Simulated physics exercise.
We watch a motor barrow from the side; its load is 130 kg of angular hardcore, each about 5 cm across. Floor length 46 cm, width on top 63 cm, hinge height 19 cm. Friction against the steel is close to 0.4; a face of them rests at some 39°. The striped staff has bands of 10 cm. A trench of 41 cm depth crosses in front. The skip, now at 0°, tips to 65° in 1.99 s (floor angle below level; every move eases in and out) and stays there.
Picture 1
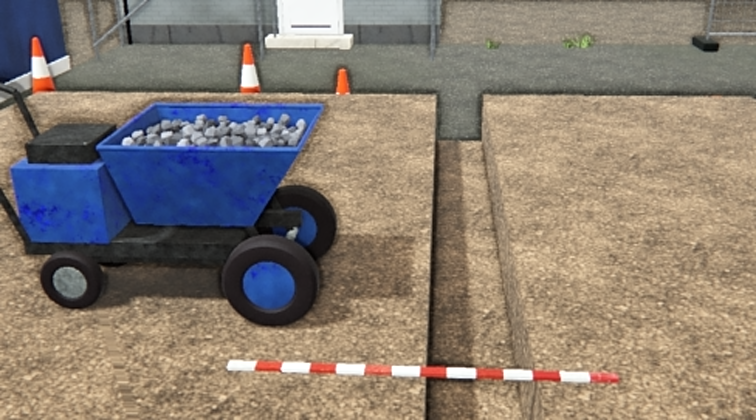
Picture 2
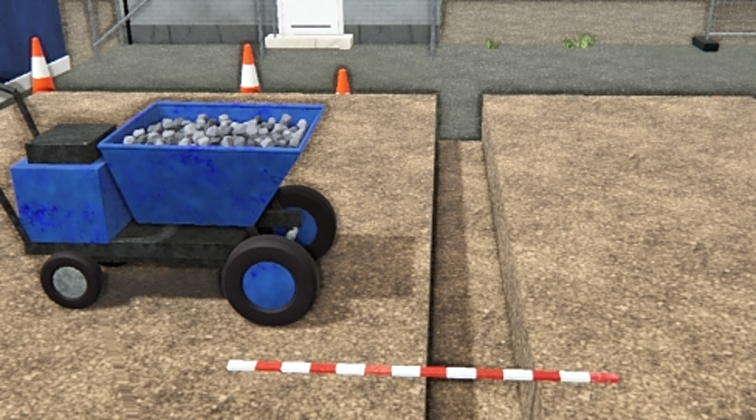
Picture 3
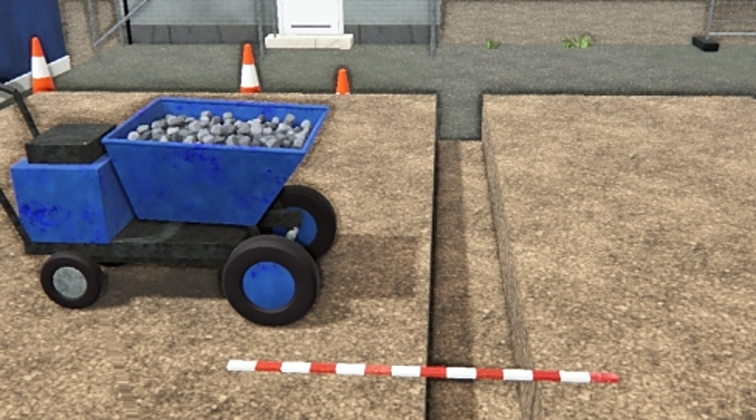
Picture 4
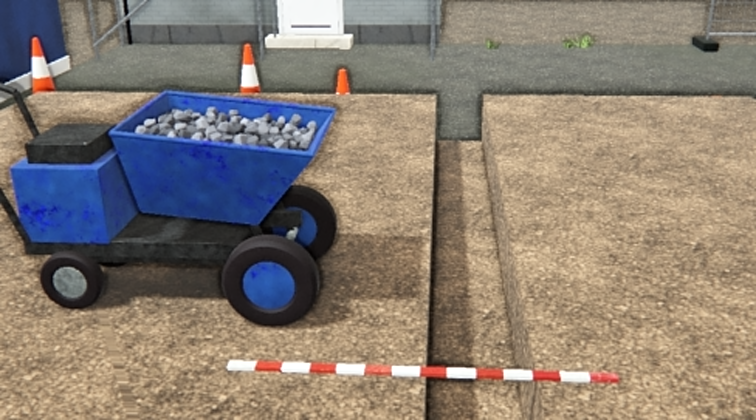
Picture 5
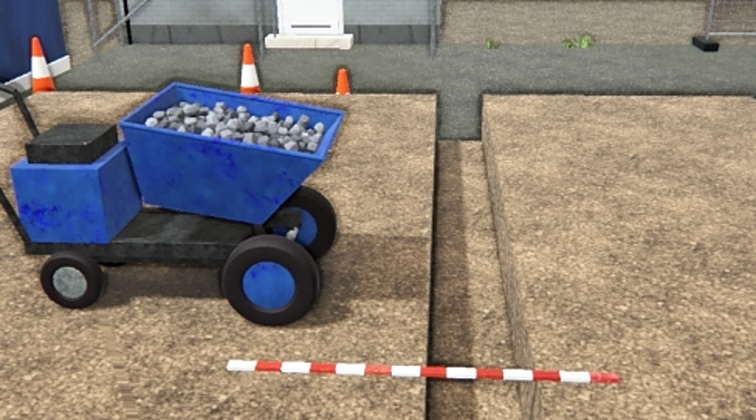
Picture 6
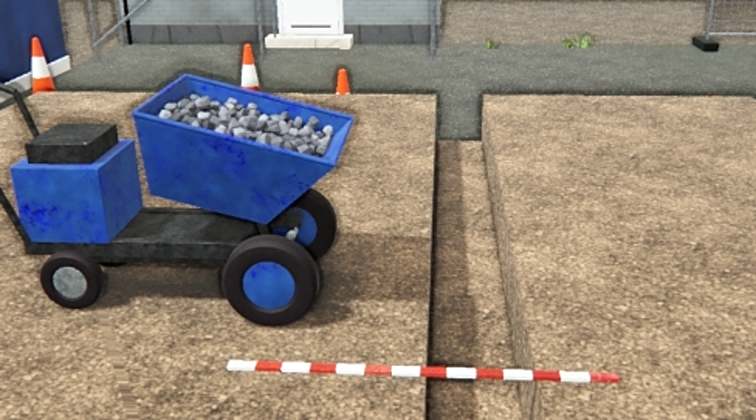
Blue skip of grey stones on a motor barrow tilting gradually forward to the right, its rear rising, beside a trench.
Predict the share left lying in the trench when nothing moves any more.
Some 38 per cent of it.
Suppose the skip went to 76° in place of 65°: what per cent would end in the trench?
Then about 90 per cent.
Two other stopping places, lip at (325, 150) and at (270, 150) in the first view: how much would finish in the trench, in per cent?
First some 35, then 25 per cent.
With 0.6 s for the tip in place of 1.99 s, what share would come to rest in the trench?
Then about 50 per cent.
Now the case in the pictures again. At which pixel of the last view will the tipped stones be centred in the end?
Near (471, 370).
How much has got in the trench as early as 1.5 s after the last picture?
About 10 per cent by then.
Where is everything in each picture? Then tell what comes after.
In the first frame, the skip is at 0°, its lip at (299, 151); the top of the load is at (195, 128).
In the second frame, the skip is at 1°, its lip at (300, 151); the top of the load is at (190, 127).
The third frame shows lip at (306, 153), floor tilted 3°, highest stones at (194, 125).
The fourth frame shows lip at (313, 155), floor tilted 6°, highest stones at (191, 119).
The fifth frame shows lip at (323, 159), floor tilted 10°, highest stones at (195, 113).
In the sixth frame, the skip is at 14°, its lip at (335, 165); the top of the load is at (192, 106).
Then, 0.9 s after the last picture the floor is at 55°, 100 % in the skip; the foremost stones are at (394, 210).
Then, 1.5 s after the last picture the floor is at 65°, 91 % in the skip, 1 % short of the trench, 8 % in the trench; the foremost stones are at (492, 351).
Then, 1.8 s after the last picture the floor is at 65°, 77 % in the skip, 1 % short of the trench, 22 % in the trench; the foremost stones are at (514, 383).
Then, 3.8 s after the last picture the floor is at 65°, 62 % in the skip, 38 % in the trench; the foremost stones are at (513, 377).
